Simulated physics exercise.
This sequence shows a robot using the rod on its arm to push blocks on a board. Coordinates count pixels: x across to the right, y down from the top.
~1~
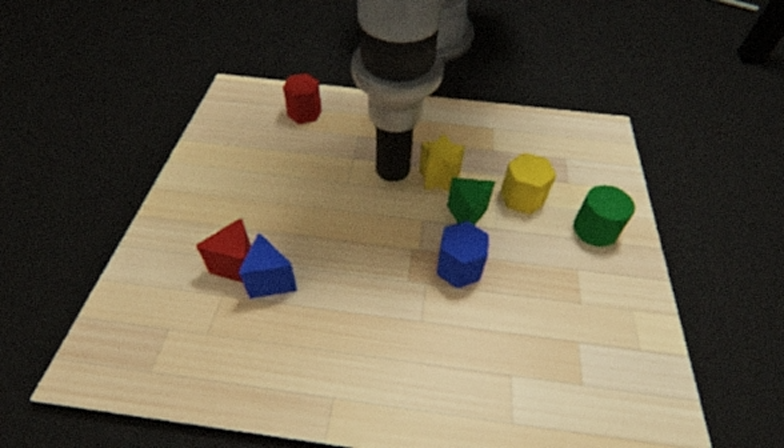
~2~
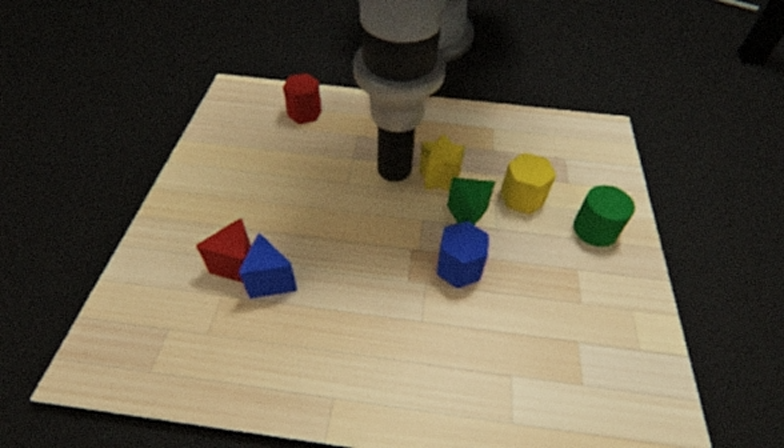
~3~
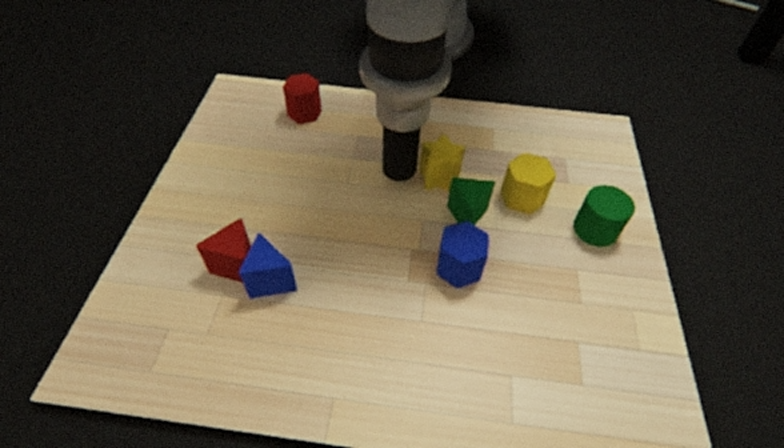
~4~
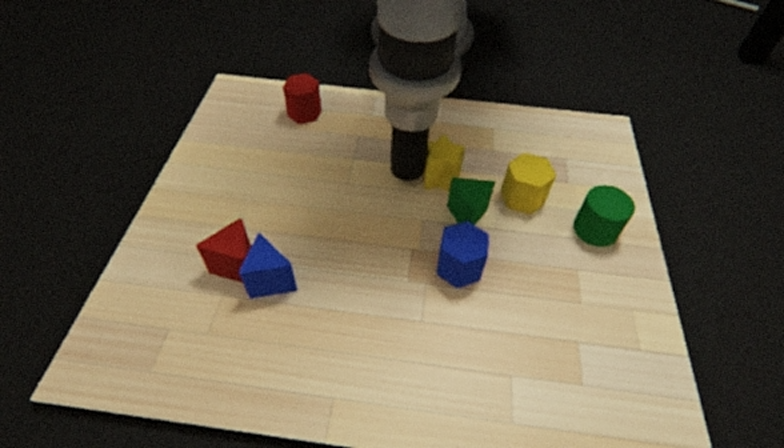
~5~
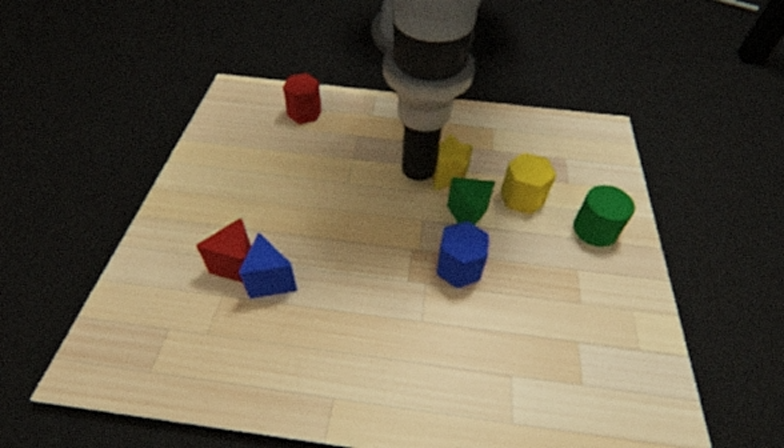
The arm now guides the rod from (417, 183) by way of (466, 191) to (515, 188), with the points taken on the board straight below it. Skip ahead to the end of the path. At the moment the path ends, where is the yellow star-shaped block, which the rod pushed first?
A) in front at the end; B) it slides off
Option B.
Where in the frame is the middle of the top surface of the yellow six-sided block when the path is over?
It is going to be at (563, 173).
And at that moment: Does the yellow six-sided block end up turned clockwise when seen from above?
Final answer: Yes.
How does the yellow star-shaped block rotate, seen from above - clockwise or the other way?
Viewed from overhead, the yellow star-shaped block winds up turned anticlockwise.
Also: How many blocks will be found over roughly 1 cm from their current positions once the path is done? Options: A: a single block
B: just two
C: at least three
The one that fits is B, just two.
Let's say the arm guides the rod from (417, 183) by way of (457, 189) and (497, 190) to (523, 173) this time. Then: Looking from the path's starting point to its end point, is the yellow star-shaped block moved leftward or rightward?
The left.
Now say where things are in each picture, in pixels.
The first picture shows rod's lower end (393, 169); yellow star-shaped block (443, 149); green triangle (473, 188); yellow six-sided block (532, 169).
The second picture shows rod (395, 169); blocks still.
The third picture shows rod (399, 169); blocks still.
The fourth picture shows rod (407, 169); blocks still.
The fifth picture shows rod (419, 169); yellow star-shaped block (452, 149); green triangle (473, 188); yellow six-sided block (532, 169).
The first path, step by step. One third of the way, rod (454, 175); yellow star-shaped block (482, 149), turned 20° anticlockwise.
Two thirds of the way, rod (488, 177); yellow star-shaped block (506, 144), turned 40° anticlockwise.
At the end, rod (519, 174); yellow star-shaped block (520, 137), turned 70° anticlockwise; green triangle still; yellow six-sided block (563, 173), turned 30° clockwise.
